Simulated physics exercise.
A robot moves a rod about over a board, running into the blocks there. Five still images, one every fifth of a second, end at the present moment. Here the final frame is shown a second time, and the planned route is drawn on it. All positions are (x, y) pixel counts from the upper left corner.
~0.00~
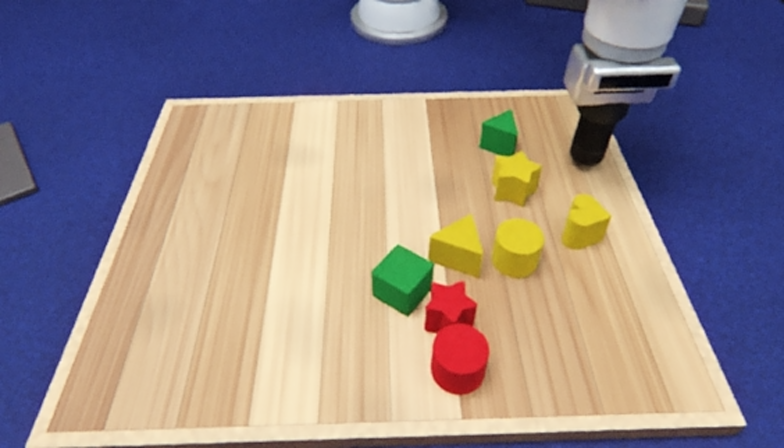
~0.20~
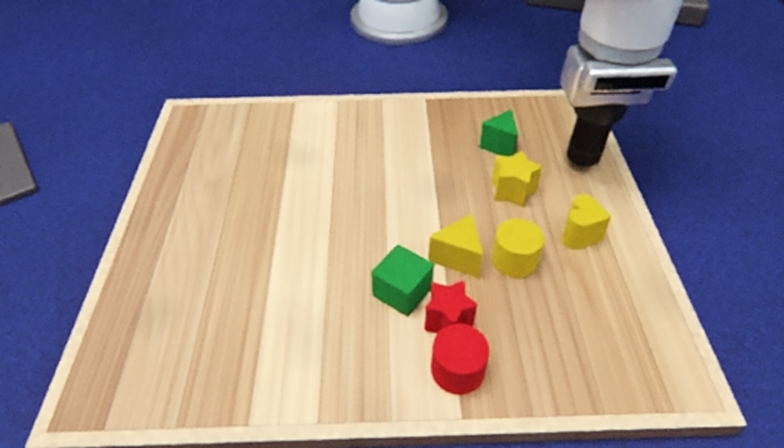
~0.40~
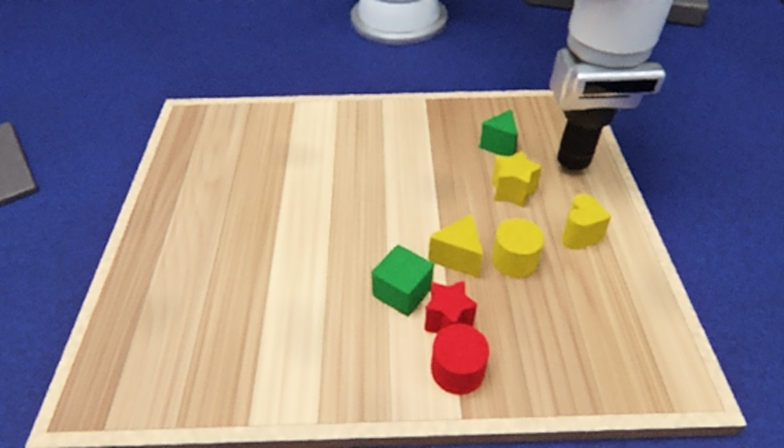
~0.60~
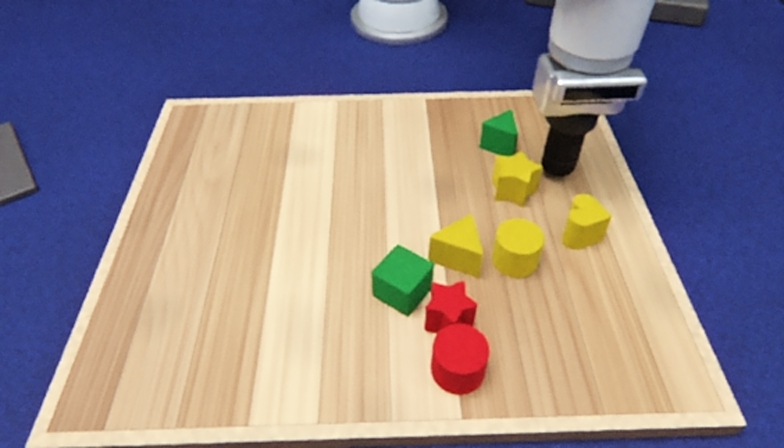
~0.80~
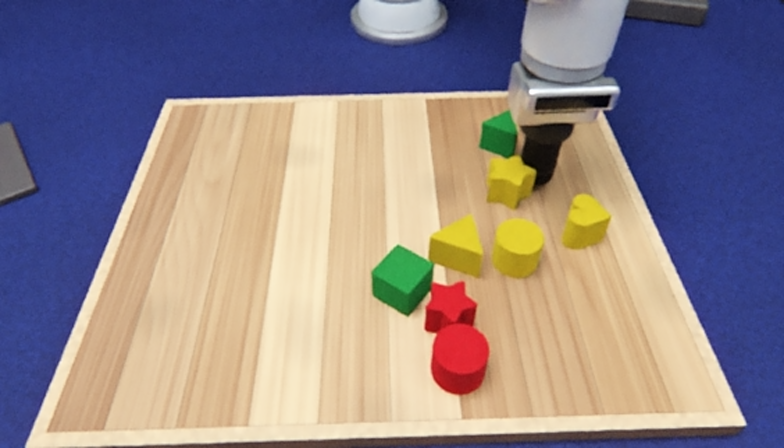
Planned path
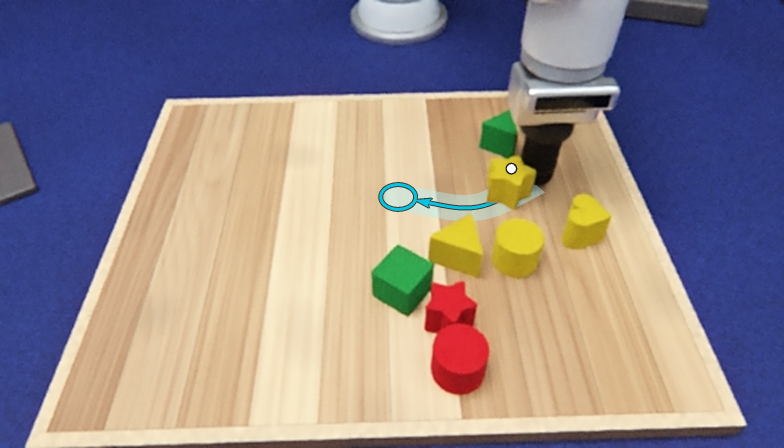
On a wooden board set on a blue surface, green, yellow and red blocks sit mostly toward the right, with a robot arm's dark rod near the upper right edge. The rod moves left and slightly toward the viewer, then nudges the yellow star a little left while the other blocks stay still.
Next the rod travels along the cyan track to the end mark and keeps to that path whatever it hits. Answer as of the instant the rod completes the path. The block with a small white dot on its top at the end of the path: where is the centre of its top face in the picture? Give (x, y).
The answer is (416, 202).
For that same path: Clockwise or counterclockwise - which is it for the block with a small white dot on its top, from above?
It is turned anticlockwise.
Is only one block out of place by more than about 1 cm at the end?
Yes, I think so.
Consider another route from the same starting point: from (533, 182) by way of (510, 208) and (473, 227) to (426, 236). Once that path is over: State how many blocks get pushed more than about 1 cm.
Here I'd predict two blocks moving more than 1 cm.
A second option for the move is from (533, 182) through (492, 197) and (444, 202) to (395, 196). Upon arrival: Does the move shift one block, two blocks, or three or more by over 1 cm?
Total moved: One.
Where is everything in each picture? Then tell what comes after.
The first picture shows lower end of the rod at (586, 155), tops of blocks, green triangular block at (504, 122), yellow star at (518, 166).
The second picture shows rod at (583, 156), blocks as before.
The third picture shows rod at (574, 160), blocks as before.
The fourth picture shows rod at (558, 166), blocks as before.
The fifth picture shows rod at (535, 174), green triangular block at (504, 122), yellow star at (511, 169).
The drawn path runs from (533, 182) via (495, 202) and (447, 206), ending at (398, 197); the dot is on the yellow star.
The first path, step by step. One third of the way, rod at (496, 194); yellow star at (469, 189).
Two thirds of the way, rod at (447, 198); yellow star at (426, 201), turned 20° anticlockwise.
At the end, rod at (398, 189); green triangular block not moved; yellow star at (416, 202), turned 55° anticlockwise.
